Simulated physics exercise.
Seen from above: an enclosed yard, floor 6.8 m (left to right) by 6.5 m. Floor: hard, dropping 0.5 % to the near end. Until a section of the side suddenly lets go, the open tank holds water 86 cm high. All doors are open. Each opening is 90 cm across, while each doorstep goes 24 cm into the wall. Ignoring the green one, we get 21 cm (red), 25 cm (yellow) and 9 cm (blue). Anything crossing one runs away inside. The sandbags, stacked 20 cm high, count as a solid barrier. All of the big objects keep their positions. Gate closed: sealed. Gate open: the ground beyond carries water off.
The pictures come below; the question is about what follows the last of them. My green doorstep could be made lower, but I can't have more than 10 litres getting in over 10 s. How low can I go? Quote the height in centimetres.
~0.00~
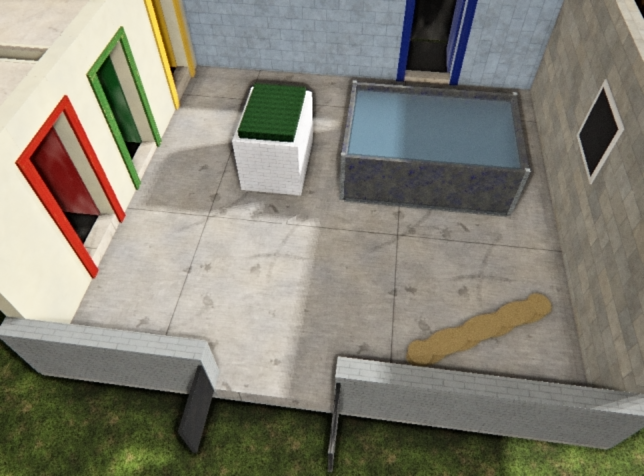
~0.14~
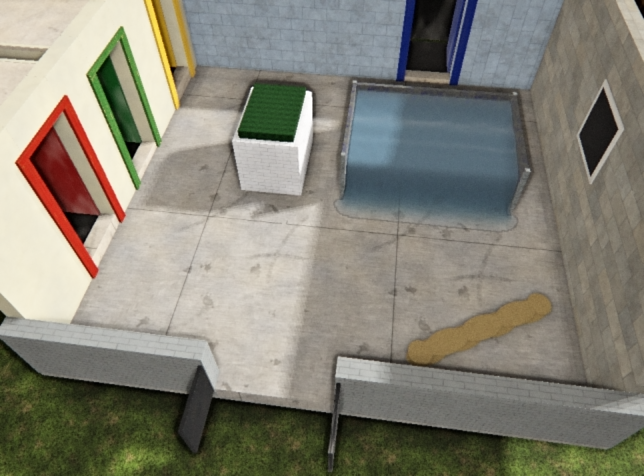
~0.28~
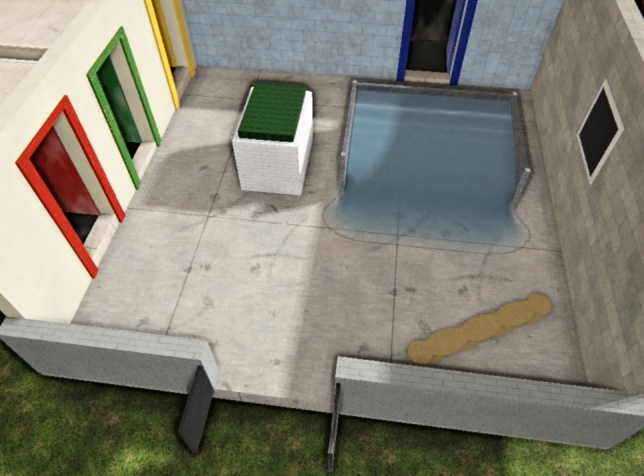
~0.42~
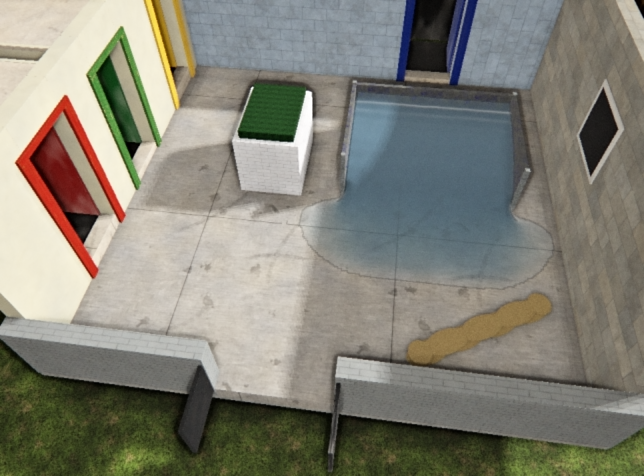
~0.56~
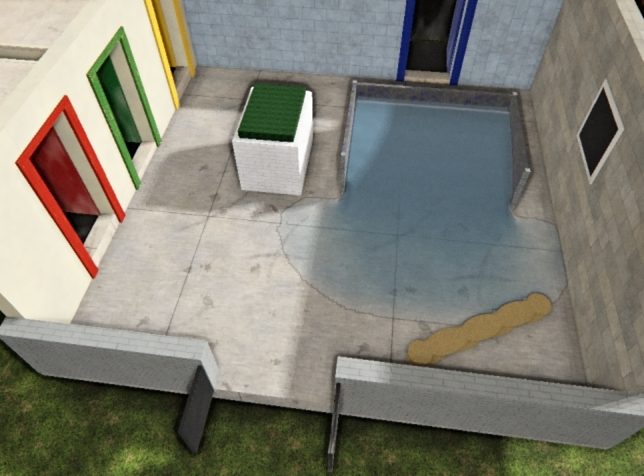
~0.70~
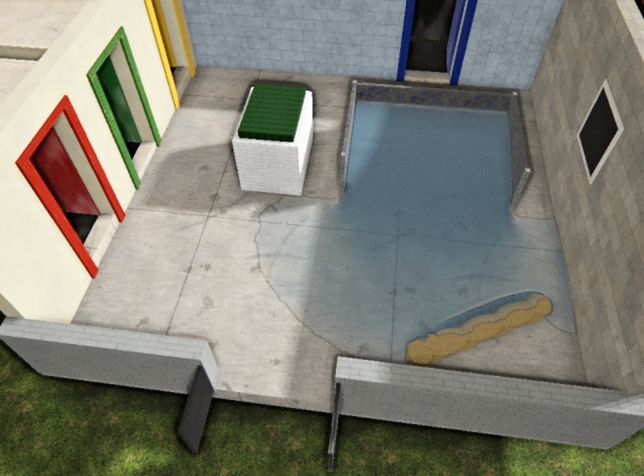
You could bring it down to roughly 6.5 cm.
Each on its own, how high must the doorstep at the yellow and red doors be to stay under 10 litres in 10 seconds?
Close to 9.5 cm (yellow) and close to 13.5 cm (red).
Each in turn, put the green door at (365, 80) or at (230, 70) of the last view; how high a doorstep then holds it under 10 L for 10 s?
About 7.0 and 12.5 cm.
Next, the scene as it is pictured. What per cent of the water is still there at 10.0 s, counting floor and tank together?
Share still there: Approx. 76 percent.
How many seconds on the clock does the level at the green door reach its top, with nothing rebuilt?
At roughly 7.5 s.
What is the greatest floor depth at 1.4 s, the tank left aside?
Max depth: Around 57 cm.
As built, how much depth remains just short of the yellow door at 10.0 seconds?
12.0 cm.
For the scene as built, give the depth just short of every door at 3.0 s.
Depths in cm - red: 1, green: 0, yellow: 0, blue: 0.
After 1.4 s water covers 40 % of the floor, deepest (57 cm) near (374, 376); it has not reached the green door.
After 3.0 s water covers 45 % of the floor, deepest (36 cm) near (568, 414); it has not reached the green door.
After 10.0 s water covers 95 % of the floor, deepest (14 cm) near (383, 125); 6 cm at the green door, 0 litres in over its 12 cm doorstep.
At the green door as built, the water arrived by 3.8 s and peaked near 11 cm at 7.6 s.
Run again over the same 10 s with other heights there, 16 litres in over 5.5 cm, 5 litres over 7.5 cm. The limit of 10 litres is kept from about 6.5 cm up.
